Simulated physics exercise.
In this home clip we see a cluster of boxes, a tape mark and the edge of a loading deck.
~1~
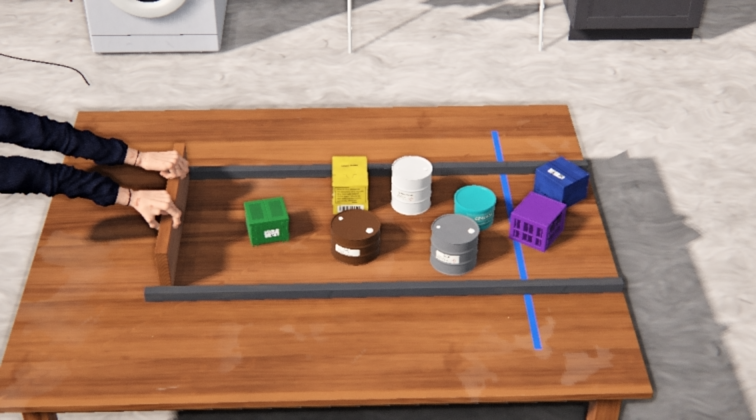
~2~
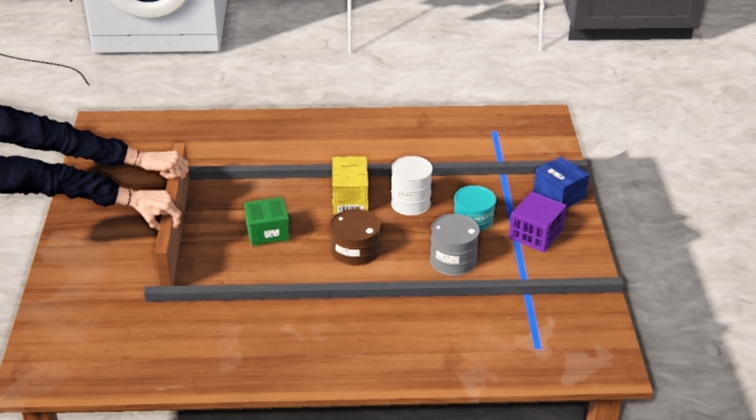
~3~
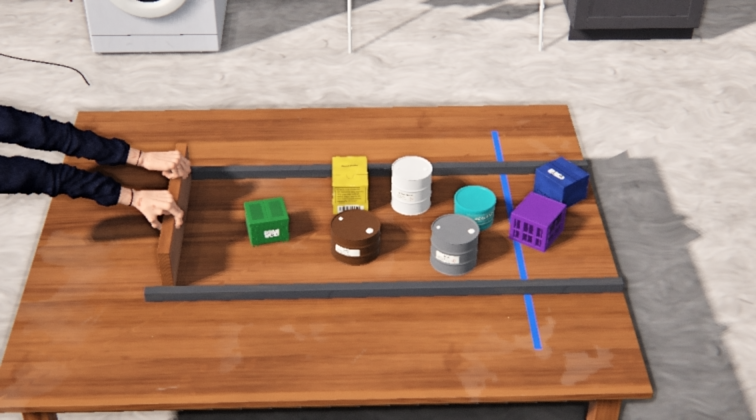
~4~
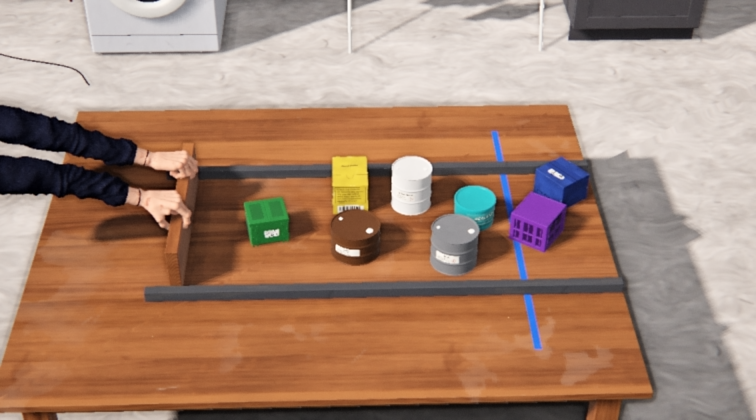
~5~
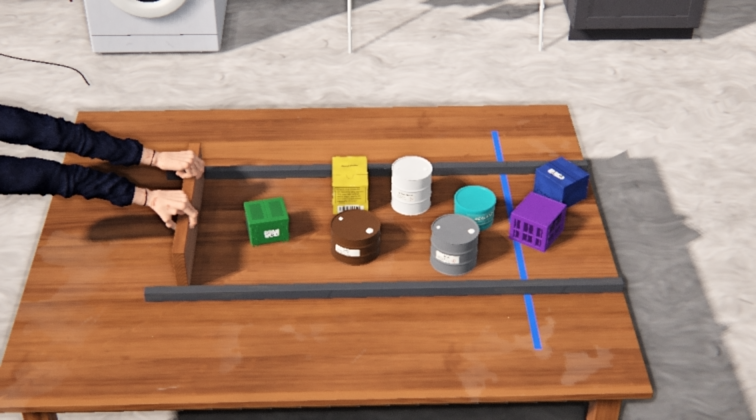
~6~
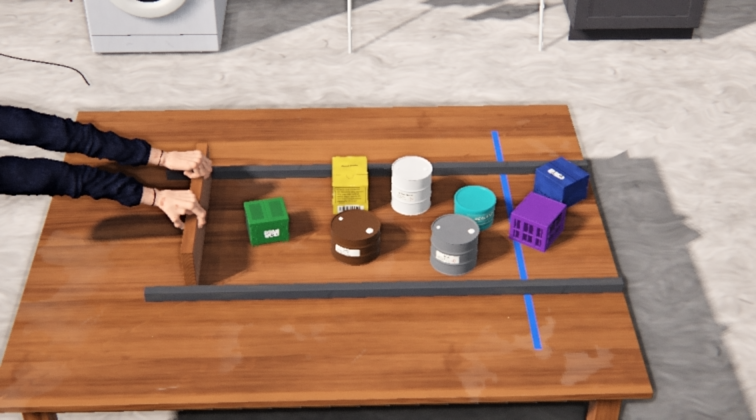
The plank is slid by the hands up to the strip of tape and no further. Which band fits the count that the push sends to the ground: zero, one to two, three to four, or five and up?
The count that fall off is at least one and at most two.
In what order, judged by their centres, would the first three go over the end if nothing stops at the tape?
Earliest first, the order is the blue parcel, the purple crate, the grey canister.
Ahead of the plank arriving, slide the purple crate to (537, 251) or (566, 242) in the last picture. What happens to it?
First place: It drops down; second place: It drops down.
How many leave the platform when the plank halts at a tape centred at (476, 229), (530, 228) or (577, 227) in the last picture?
It would be 0, 2 and 5.
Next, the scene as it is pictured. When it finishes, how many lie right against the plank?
The figure is 3.
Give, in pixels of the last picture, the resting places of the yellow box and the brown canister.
You'll find the yellow box at roughly (525, 182) and the brown canister at roughly (545, 242).
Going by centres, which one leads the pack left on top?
Purple crate, foremost.
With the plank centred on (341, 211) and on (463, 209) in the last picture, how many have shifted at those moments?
Moved so far: 3, then 7.
Early on, none off yet; blue parcel at rest near (561, 184); purple crate at rest near (538, 222); turquoise pail at rest near (474, 209).
Finally, the number that fall off is one or two; lost, blue parcel.
